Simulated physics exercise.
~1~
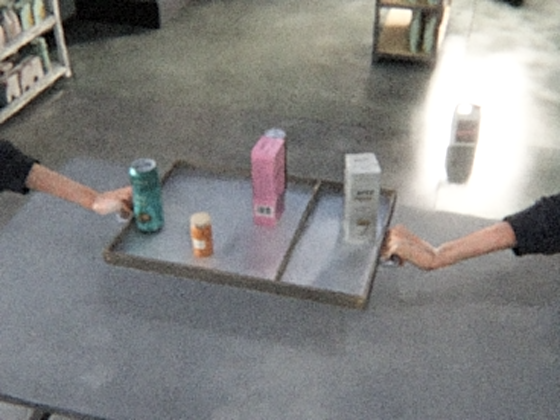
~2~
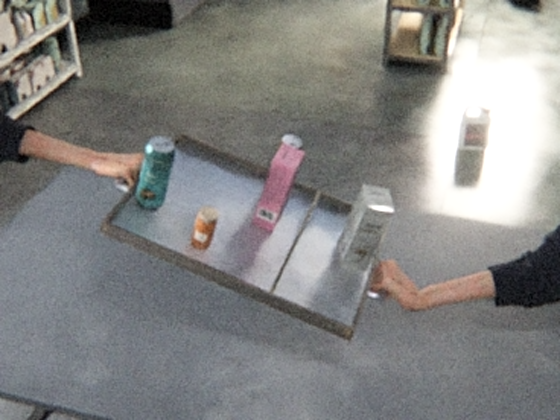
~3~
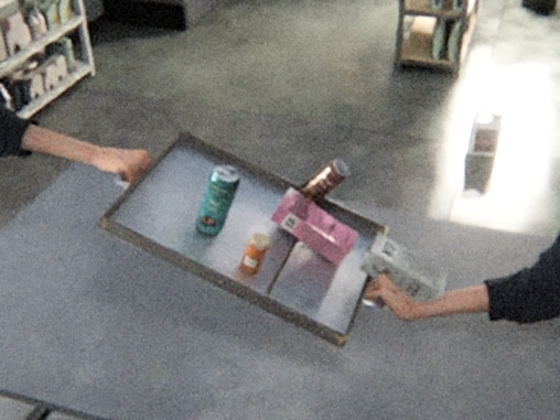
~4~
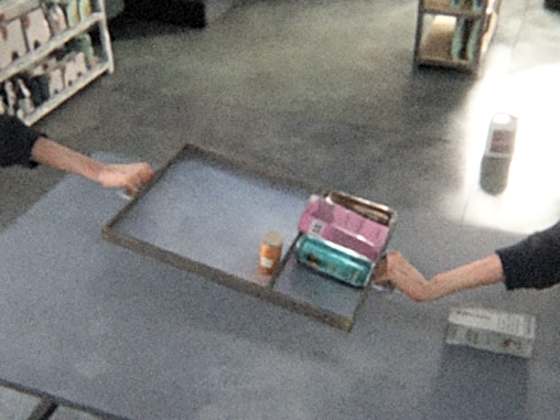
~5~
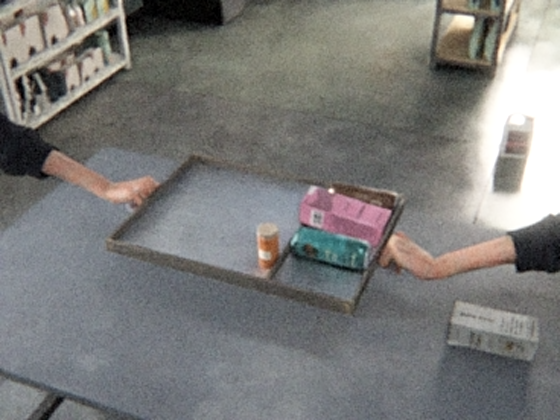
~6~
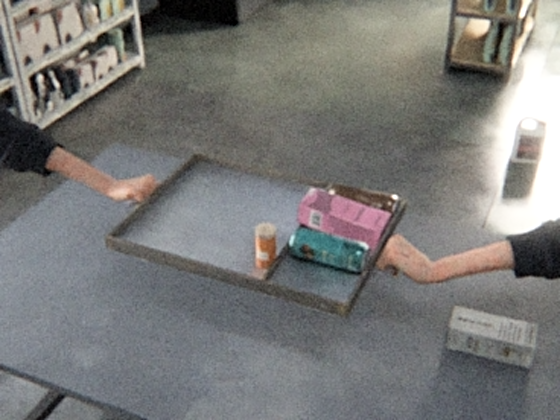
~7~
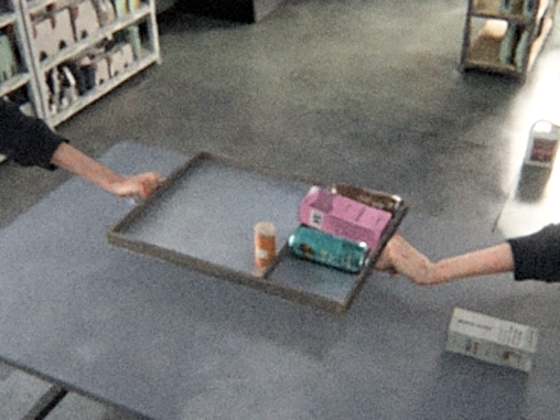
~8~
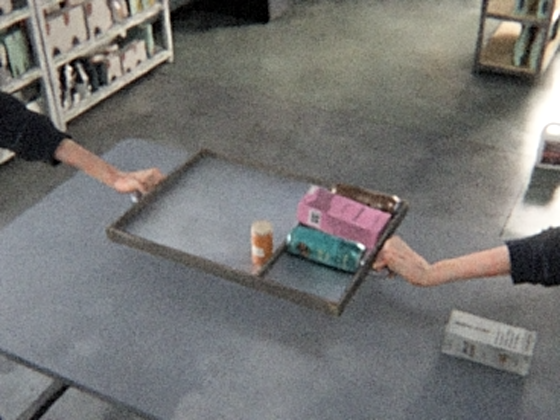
The clip shows two hands tilting a tray down to the right above a table, sending a turquoise can, pink carton and brown can toppling against the right rim while a white carton falls onto the table; the tray levels with the orange shaker still upright.
